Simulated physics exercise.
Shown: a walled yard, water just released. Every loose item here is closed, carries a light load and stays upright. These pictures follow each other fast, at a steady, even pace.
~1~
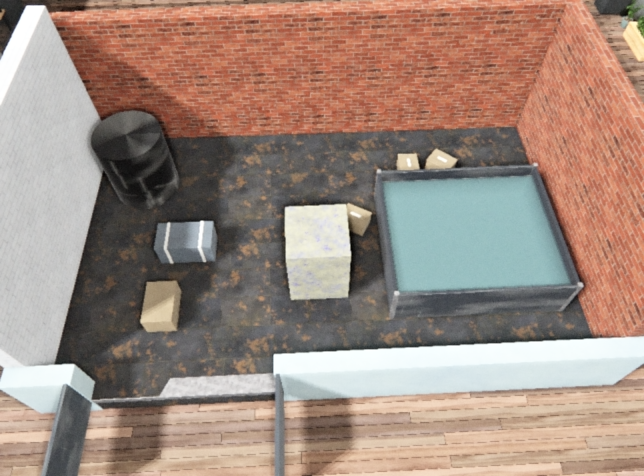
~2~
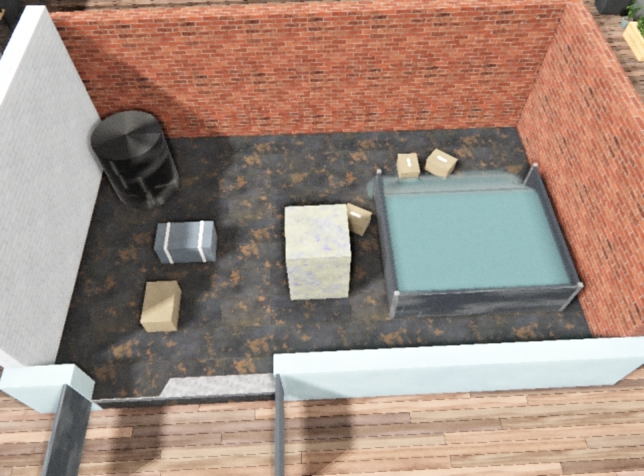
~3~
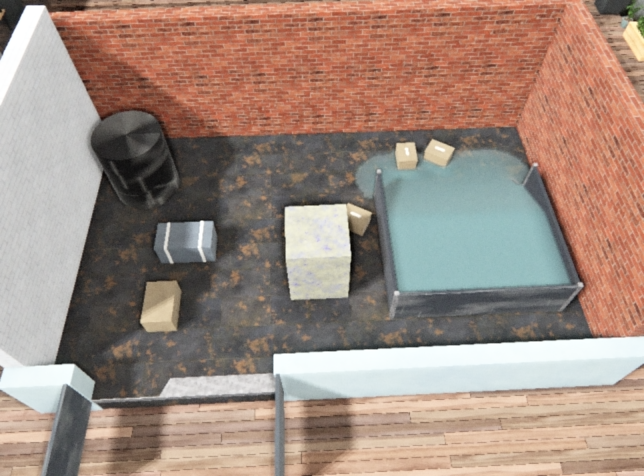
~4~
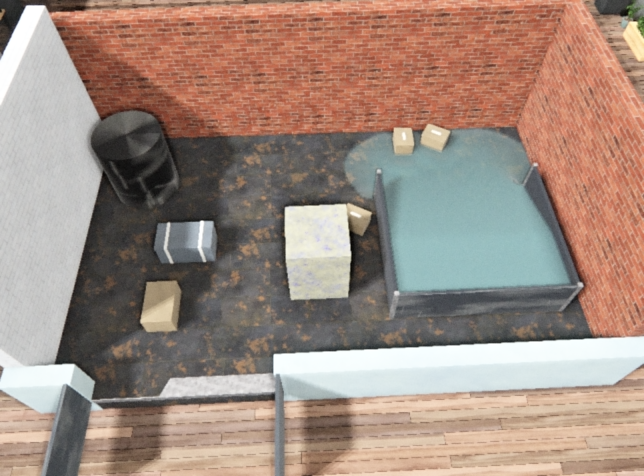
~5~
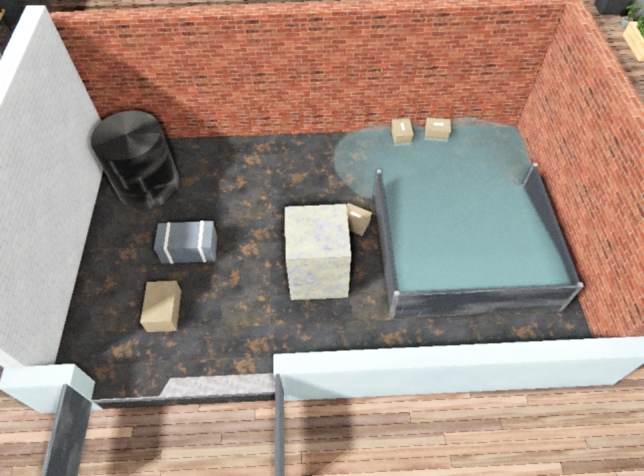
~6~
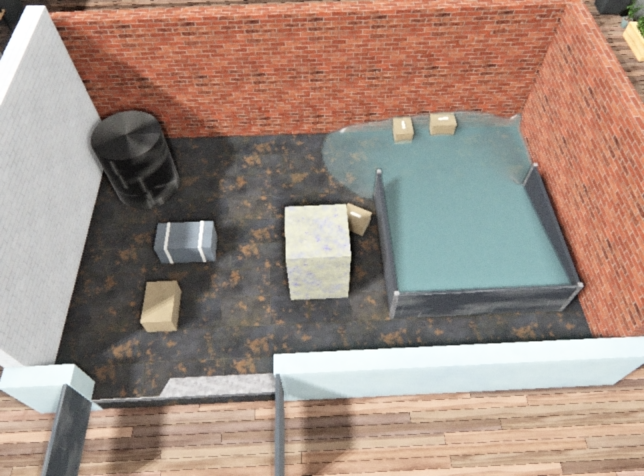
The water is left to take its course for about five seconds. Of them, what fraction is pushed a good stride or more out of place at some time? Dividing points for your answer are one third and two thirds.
Answer: A share of two thirds or more.
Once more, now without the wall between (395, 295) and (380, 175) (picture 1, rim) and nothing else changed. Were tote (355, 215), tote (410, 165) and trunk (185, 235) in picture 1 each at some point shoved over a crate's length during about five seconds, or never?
Travels that far, falls short, travels that far.
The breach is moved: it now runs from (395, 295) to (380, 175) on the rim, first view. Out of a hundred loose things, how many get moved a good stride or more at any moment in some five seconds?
Roughly 60 percent.
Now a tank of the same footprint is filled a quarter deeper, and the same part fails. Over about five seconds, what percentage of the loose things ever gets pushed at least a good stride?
Around 80 in a hundred.
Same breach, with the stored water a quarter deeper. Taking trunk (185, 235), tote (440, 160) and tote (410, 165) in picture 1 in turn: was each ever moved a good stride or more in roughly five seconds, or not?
Per item, in order: Cleared the mark; cleared the mark; cleared the mark.
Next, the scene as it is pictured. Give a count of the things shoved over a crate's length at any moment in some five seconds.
I make it 4 of them.
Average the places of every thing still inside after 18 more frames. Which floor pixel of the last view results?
About (264, 235).
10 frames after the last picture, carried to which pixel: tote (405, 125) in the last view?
That would put it around (306, 143).
A moment on, 2 of 5 are well off their spots; 2 afloat.
Next, 2 of 5 are well off their spots; 2 afloat.
Later, 2 of 5 are well off their spots; 2 afloat.
In the end, 4 of 5 are well off their spots, and 4 have been at some point; 4 afloat.
